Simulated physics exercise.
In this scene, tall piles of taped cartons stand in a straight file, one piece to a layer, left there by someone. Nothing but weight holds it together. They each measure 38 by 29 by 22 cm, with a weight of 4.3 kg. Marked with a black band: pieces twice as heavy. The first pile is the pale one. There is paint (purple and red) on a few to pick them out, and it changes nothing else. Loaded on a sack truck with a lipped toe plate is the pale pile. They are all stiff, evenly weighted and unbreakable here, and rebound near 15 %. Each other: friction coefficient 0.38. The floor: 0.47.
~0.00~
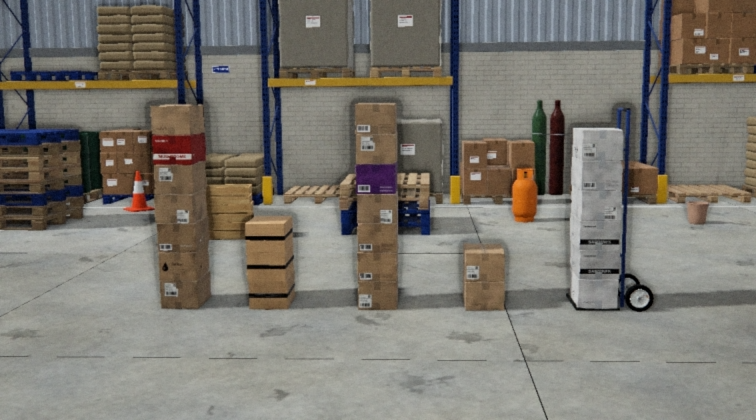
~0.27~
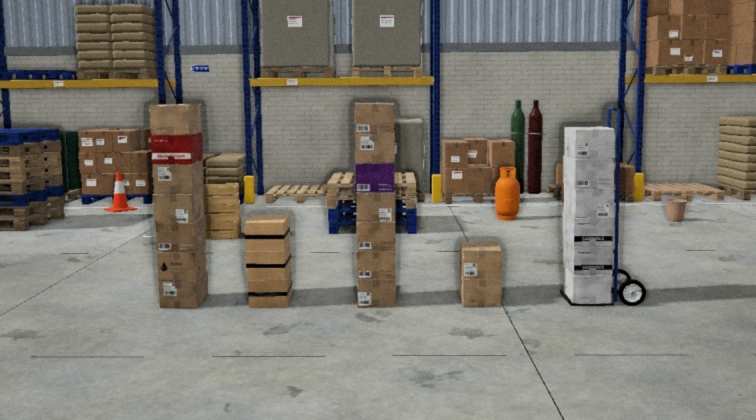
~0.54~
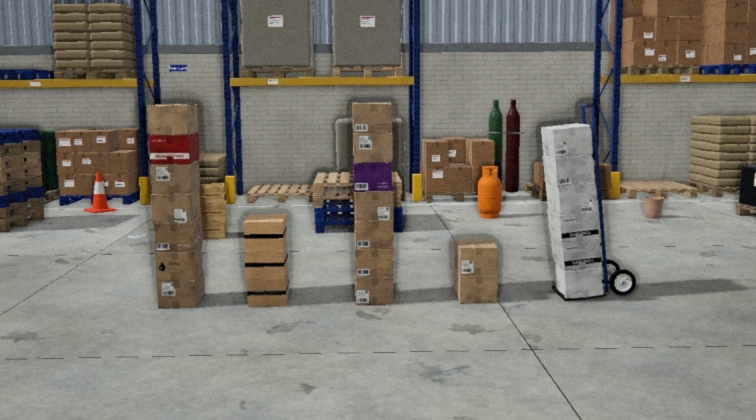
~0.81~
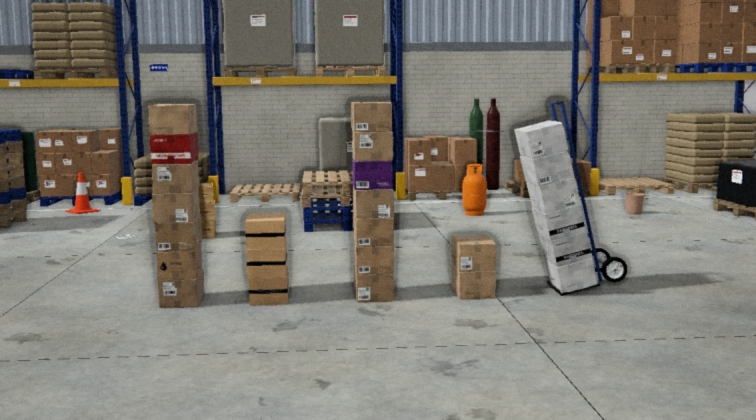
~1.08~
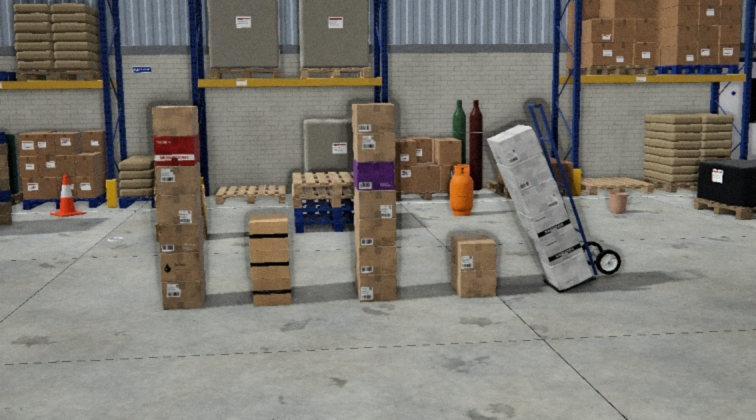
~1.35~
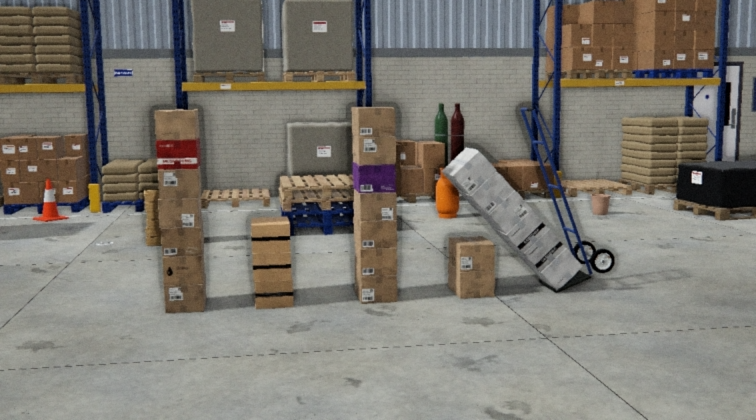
A white, carton-shaped pile on a blue two-wheeled hand truck stands at the right of a row on a concrete warehouse floor, seen from the front. Brown carton piles of differing heights, two marked red and purple, stand left of it before racks and gas cylinders. The truck and white pile tilt left, the pile leaning farther off the frame, while the camera shifts gradually.
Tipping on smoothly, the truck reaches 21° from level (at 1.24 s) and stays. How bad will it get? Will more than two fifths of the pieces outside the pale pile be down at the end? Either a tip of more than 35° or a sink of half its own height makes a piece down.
No.
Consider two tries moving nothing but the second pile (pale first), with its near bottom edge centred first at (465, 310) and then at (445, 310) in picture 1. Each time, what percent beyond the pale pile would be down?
About 0 and 0 per cent.
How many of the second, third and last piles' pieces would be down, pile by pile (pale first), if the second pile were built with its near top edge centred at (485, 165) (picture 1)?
Down by pile: Second 4, third 7, last 0.
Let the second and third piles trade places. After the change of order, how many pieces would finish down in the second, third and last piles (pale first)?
Pile by pile, you'd see second at 7, third at 1 and last at 0 down.
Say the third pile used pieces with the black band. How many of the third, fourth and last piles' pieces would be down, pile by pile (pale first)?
Third 0, fourth 0, last 0.
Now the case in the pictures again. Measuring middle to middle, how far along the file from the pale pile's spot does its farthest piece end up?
Roughly 130 cm.
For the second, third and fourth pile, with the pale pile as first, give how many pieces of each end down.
As for pieces, it's second 0, third 0 and fourth 0.
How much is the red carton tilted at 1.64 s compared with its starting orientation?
Near 0 degrees from how it began.
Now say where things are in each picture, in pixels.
In the first picture (each place is the centre of the face we see best; the camera moves round a little), truck frame (627, 150) 0° forward; purple carton (376, 179); red carton (172, 150); the others all in place.
Truck frame (618, 149) 1° forward; purple carton (375, 178), in the second picture.
Truck frame (596, 144) 6° forward, top of the pale pile leaning 6°; purple carton (373, 177); the others all in place, in the third picture.
Truck frame (570, 140) 14° forward, top of the pale pile leaning 14°; purple carton (374, 176); the others all in place, in the fourth picture.
Truck frame (552, 141) 20° forward, top of the pale pile leaning 23°; purple carton (376, 176); the others all in place, in the fifth picture.
Truck frame (545, 144) 21° forward, top of the pale pile leaning 42°; purple carton (377, 179); red carton (177, 155); the others all in place, in the sixth picture.
By 1.44 s, 6 of the pale pile down; none of the 19 other cartons down.
By 1.64 s, 6 of the pale pile down; none of the 19 other cartons down, 3 disturbed.
When it is over (2.3 s), 6 of the pale pile down; none of the 19 other cartons down, 6 disturbed; purple carton moved 24 mm; red carton unmoved. That is 0 per cent. In pixels of the last frame, middles, purple carton near (371, 177), red carton near (179, 153).
